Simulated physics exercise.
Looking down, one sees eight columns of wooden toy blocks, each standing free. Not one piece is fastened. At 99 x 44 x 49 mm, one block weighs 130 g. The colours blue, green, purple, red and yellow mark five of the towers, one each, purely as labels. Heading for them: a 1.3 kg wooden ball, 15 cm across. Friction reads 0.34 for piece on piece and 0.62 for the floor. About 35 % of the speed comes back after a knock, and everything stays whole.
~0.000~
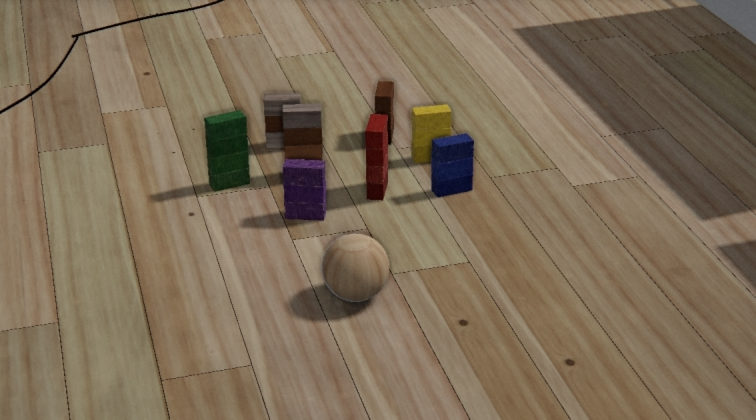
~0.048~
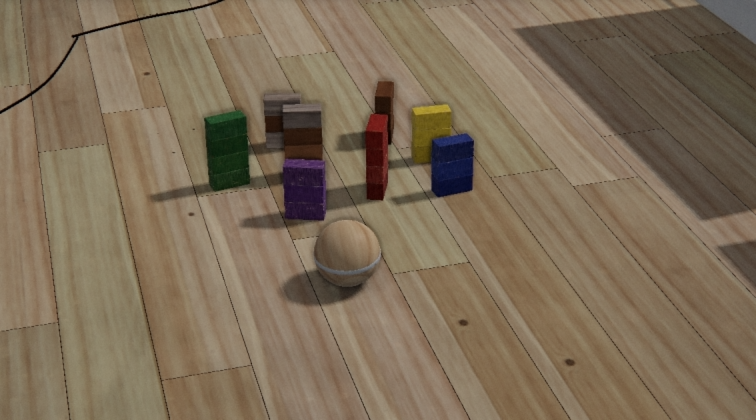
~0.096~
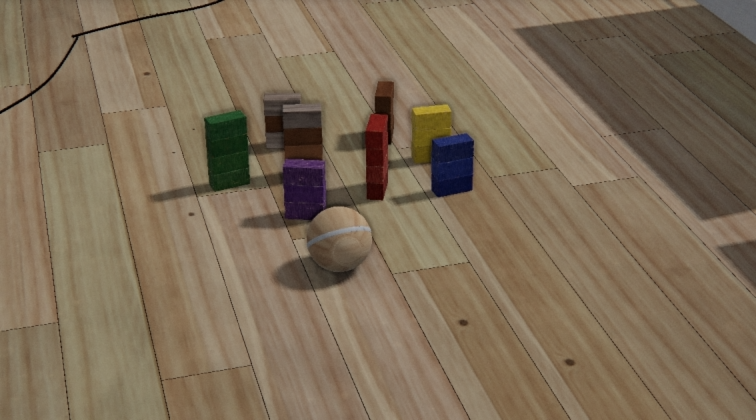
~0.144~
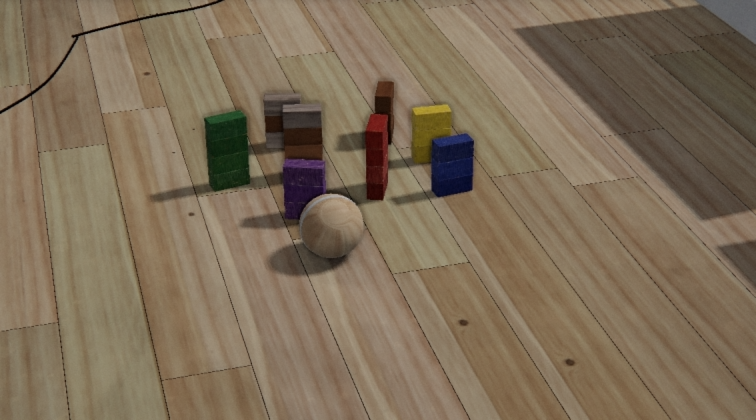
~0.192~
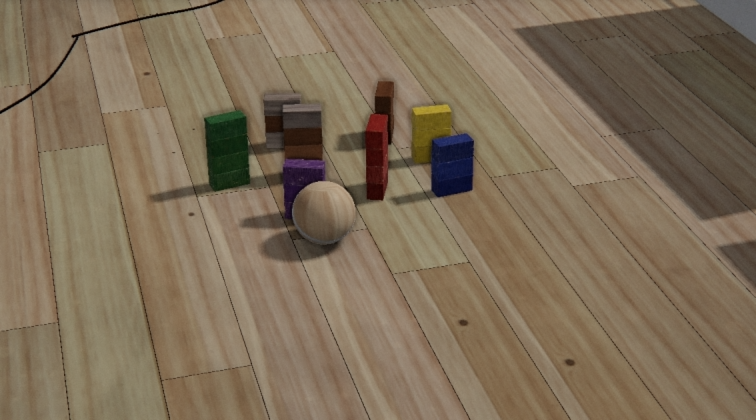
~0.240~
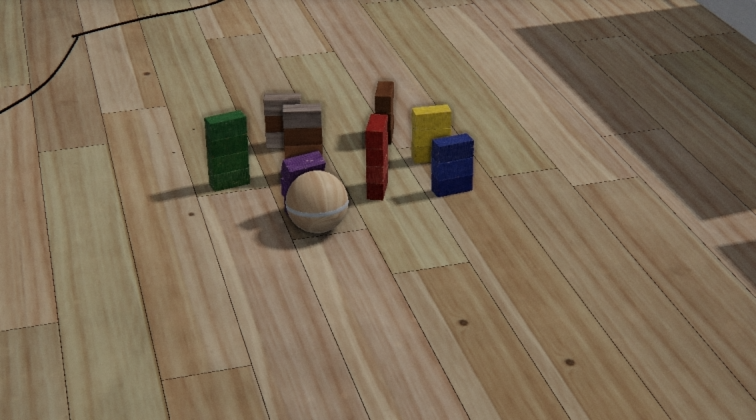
On a wooden plank floor, a wooden ball rolled away from the viewer and slightly left toward a group of small, colourful block stacks, then bumped into the purple one, which shifted back.
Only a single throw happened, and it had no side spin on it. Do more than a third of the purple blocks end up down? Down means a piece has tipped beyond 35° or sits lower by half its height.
Yes.
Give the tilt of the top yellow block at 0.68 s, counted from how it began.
Roughly 0°.
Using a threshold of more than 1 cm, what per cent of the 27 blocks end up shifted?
35 per cent.
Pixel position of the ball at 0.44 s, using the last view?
(306, 177) or so.
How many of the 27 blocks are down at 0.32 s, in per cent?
10 per cent.
Around 0.32 s, ball still moving; 3 of the 3 purple blocks down (3 of 27 in all colours); top purple block on its side.
Around 0.44 s, ball still moving; 3 of the 3 purple blocks down (3 of 27 in all colours); top purple block upside down.
Around 0.68 s, ball still moving; 3 of the 3 purple blocks down (4 of 27 in all colours); top purple block on its side.
Around 0.88 s, ball still moving; 3 of the 3 purple blocks down (7 of 27 in all colours); top purple block on its side.
Finally (1.4 s), ball rolling away; 3 of the 3 purple blocks down (7 of 27 in all colours); top purple block on its side; top yellow block unmoved. That is 100 per cent. Seen by the last camera, middles, top purple block near (238, 136), top yellow block near (431, 118).
